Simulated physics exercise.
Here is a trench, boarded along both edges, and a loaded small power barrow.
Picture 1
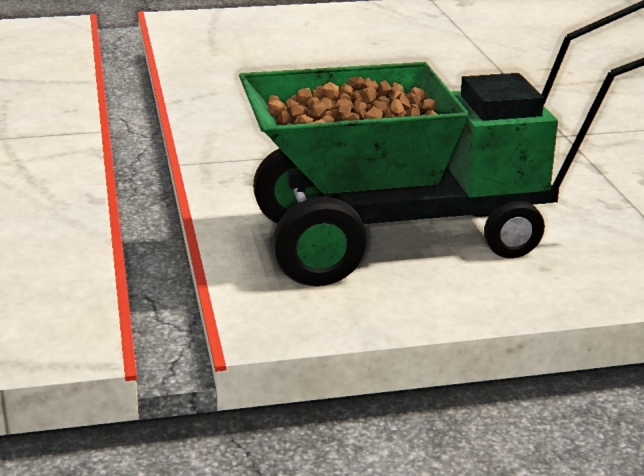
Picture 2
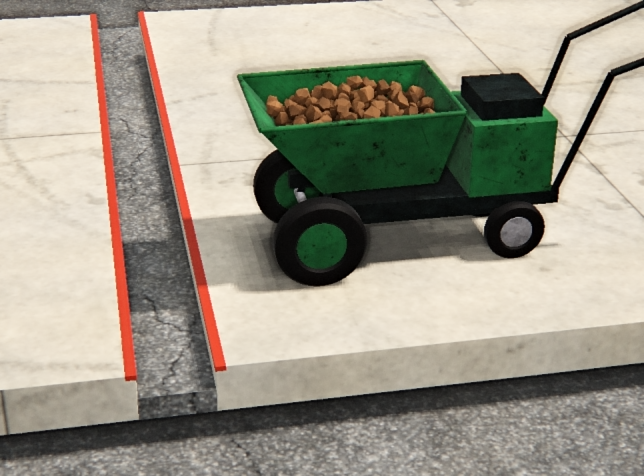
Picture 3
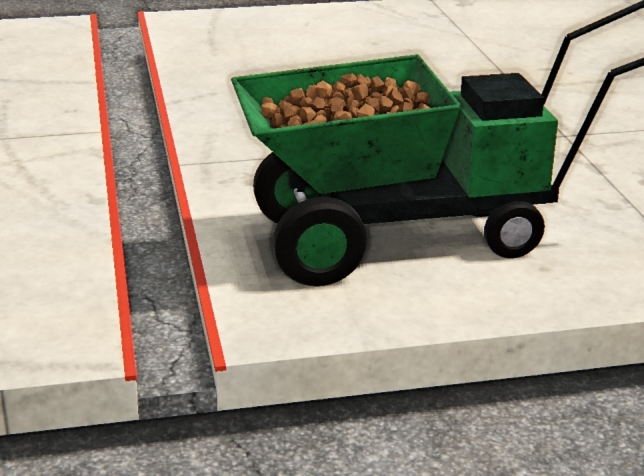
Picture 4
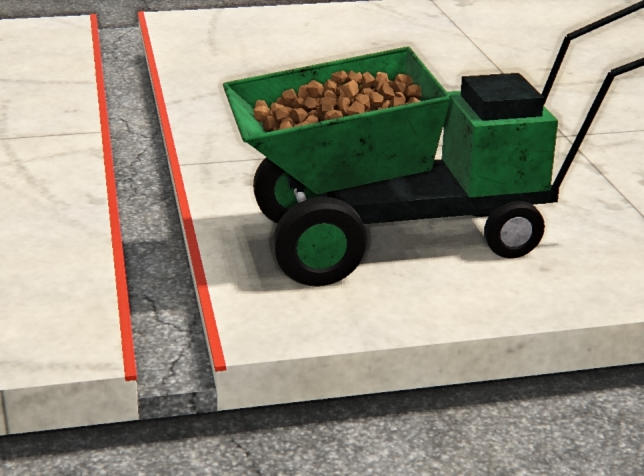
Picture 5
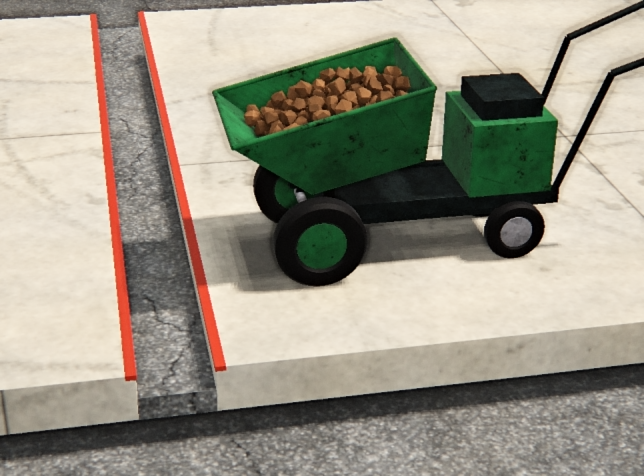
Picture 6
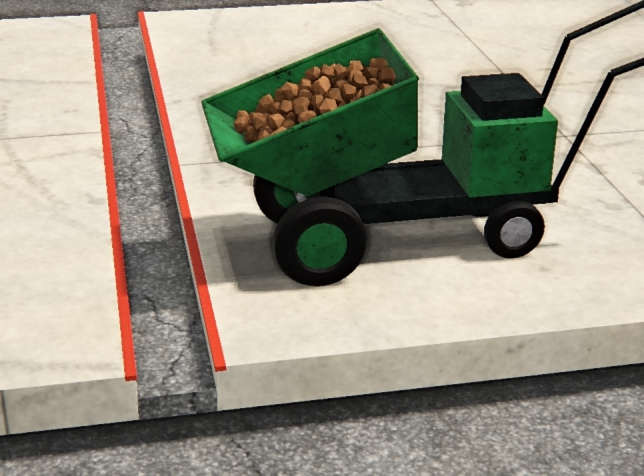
A green skip heaped with brown clods, on a small black-wheeled power barrow, sits level at first, then tilts gradually forward, its left lip lowering and its rear rising away from the engine box. The barrow stands on pale slabs, right of a narrow grey trench edged in red along both sides. Seen from slightly above, the wheels, black handles and camera stay still while the clods ride with the skip.
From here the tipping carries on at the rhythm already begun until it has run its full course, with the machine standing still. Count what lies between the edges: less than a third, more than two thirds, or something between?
I predict a trench share from a third through two thirds.
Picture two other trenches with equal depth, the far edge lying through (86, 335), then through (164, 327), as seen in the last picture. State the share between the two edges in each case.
Lab note: Try one 80 per cent, try two 20 per cent.
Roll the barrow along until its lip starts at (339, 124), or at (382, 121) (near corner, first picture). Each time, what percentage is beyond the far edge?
I'd put it at around 0 percent the first time and 0 percent the second.
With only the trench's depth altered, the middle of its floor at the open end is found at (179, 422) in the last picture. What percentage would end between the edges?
It works out to some 80 percent.
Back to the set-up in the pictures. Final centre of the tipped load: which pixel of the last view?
About pixel (144, 261).
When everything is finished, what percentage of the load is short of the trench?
Call it some 0 percent of the pieces.
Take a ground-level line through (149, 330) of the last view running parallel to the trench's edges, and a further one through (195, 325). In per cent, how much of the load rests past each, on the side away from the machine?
Around 40 per cent for the first, and 70 per cent for the second.
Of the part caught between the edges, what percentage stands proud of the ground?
I'd estimate around 40 %.
Soon after the last picture, skip tipped steeply; all in the skip.
A little later, skip tipped steeply; nearly all in the skip; a small part in or heaped over the trench; a stray few beyond it; a stray few falling.
Later still, skip tipped right over; about a third in the skip; about half in or heaped over the trench; about a quarter beyond it.
By the end, skip tipped right over; about a quarter in the skip; about half in or heaped over the trench; about a quarter beyond it.
